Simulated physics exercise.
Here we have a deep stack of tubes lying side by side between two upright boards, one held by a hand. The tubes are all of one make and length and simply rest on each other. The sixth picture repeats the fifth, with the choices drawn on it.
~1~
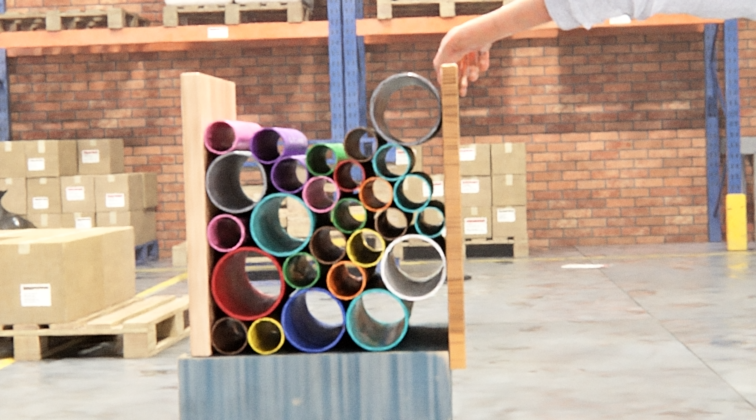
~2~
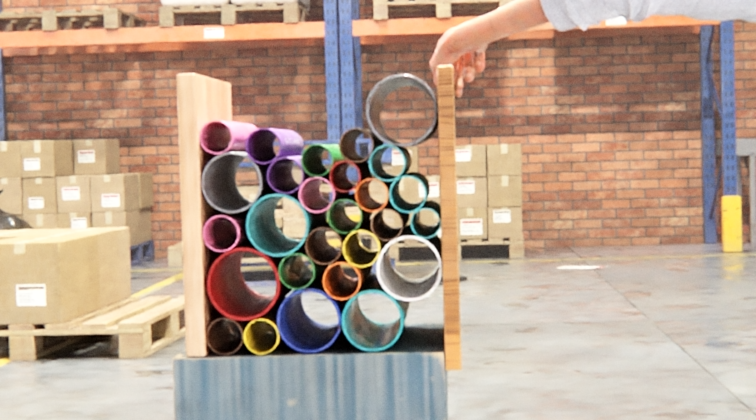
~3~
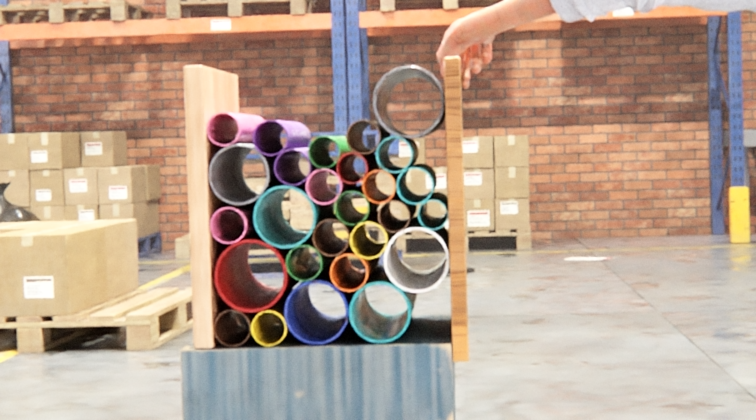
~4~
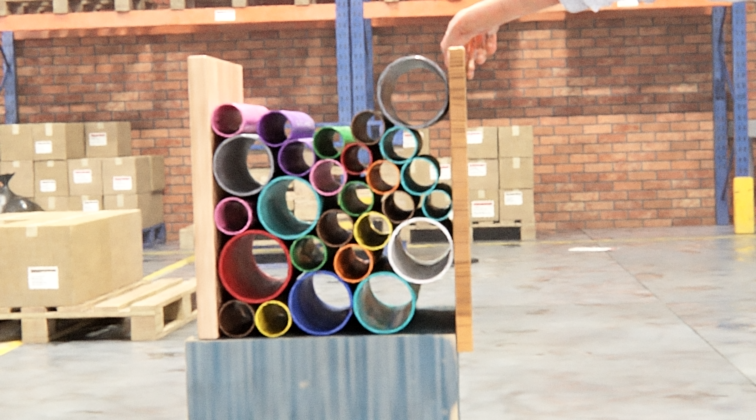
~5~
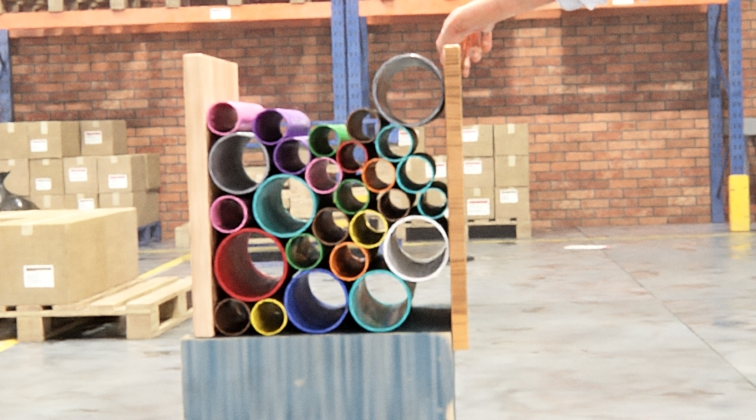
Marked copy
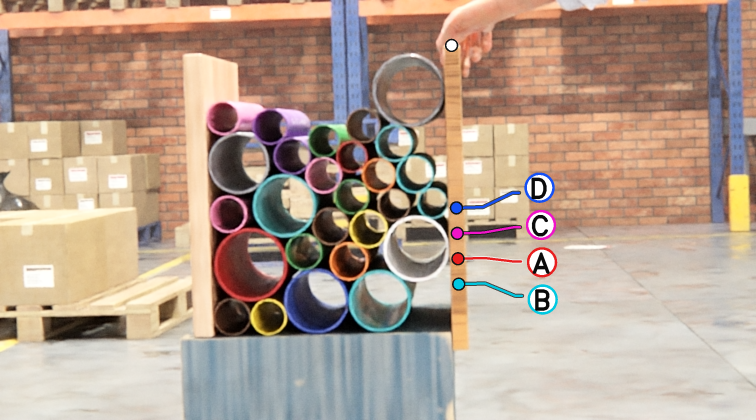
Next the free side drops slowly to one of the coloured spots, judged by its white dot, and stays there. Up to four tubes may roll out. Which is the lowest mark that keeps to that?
Lower it to D and no more.
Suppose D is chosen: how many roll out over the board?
The count is one.
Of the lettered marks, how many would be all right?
The number is one.
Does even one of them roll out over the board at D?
Yes.
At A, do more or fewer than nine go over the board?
Fewer than nine.
On the copy, A at (458, 259); B at (459, 284); C at (457, 234); D at (456, 208); the white dot at (452, 45).
On D. First, top of the board (446, 115).
Then, top of the board (448, 193).
Finally, top of the board (449, 208), one out over the board.
By contrast, A five out over the board; B more than four out over the board; C five out over the board.
